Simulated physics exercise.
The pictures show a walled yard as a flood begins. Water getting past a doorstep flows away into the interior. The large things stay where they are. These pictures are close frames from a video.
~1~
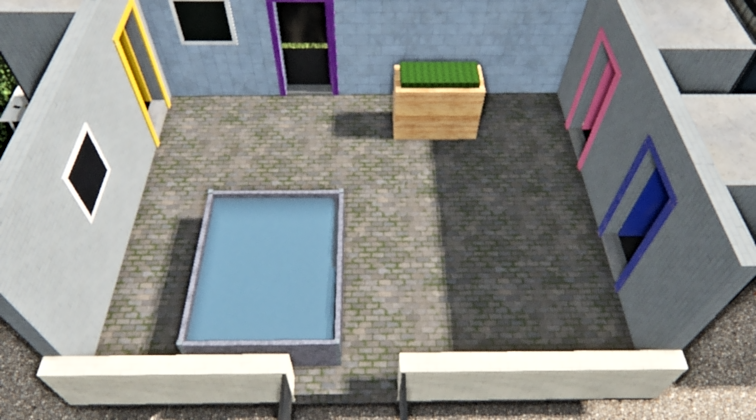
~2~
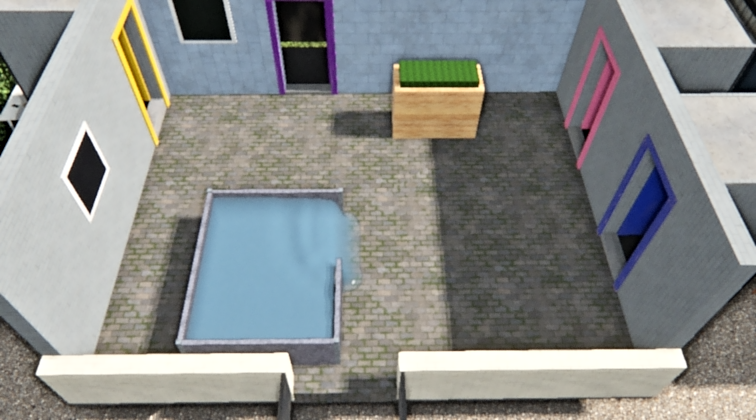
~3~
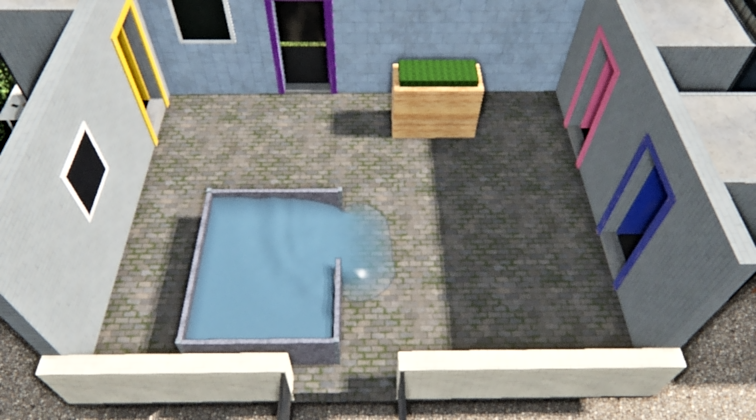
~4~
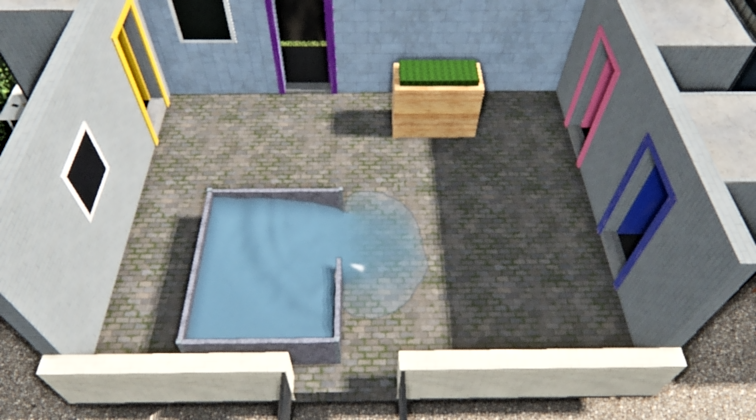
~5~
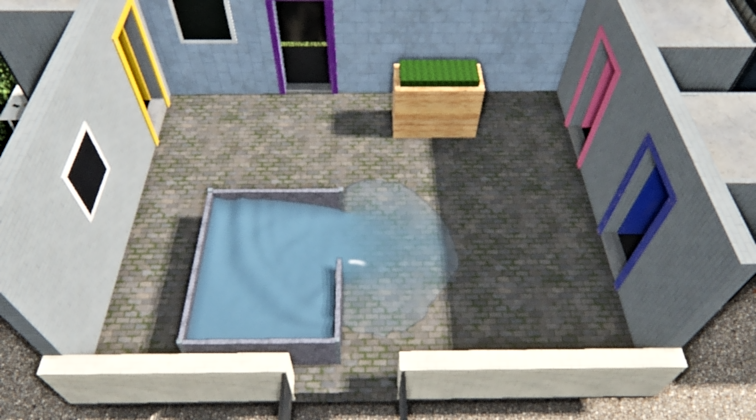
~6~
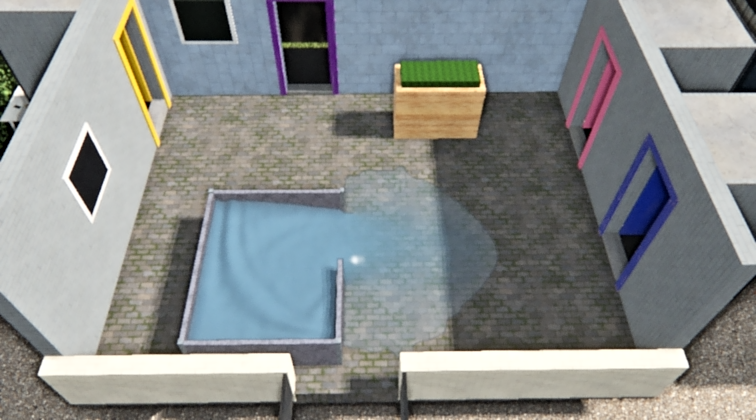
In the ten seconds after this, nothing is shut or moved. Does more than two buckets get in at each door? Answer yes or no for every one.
Yellow door: No, pink door: Yes, purple door: No, blue door: Yes.
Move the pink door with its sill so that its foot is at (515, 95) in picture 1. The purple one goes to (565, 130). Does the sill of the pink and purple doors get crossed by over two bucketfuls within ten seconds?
Well, the pink one crosses the threshold, and the purple one crosses the threshold.
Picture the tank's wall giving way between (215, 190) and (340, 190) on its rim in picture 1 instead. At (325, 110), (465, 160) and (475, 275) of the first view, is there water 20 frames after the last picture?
Result, in sequence: Sodden, sodden, spared by the spill.
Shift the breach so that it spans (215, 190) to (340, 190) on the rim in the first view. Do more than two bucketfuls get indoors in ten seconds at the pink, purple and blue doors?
As I see it, the pink door stays within bounds, the purple door breaks the limit and the blue door stays within bounds.
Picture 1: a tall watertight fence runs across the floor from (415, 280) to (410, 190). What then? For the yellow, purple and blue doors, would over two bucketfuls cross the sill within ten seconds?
Here's how it goes: The yellow door doesn't get there, then the purple door gets past it, and the blue door doesn't get there.
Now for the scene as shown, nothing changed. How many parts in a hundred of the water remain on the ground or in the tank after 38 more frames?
Result: Close to 90 %.
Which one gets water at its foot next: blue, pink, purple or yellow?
Clearly the blue door.
A moment on, water covers 35 % of the floor; the yellow door not reached, the pink door not reached, the purple door not reached, the blue door wet at the sill, nothing in.
Next, water covers 45 % of the floor; the yellow door not reached, the pink door under two buckets in, the purple door not reached, the blue door over two buckets in.
Then, water covers 50 % of the floor; the yellow door not reached, the pink door over two buckets in, the purple door not reached, the blue door far over two buckets in.
Later, water covers 65 % of the floor; the yellow door not reached, the pink door far over two buckets in, the purple door wet at the sill, nothing in, the blue door far over two buckets in.
In the end, water covers 90 % of the floor; the yellow door wet at the sill, nothing in, the pink door far over two buckets in, the purple door wet at the sill, nothing in, the blue door far over two buckets in.
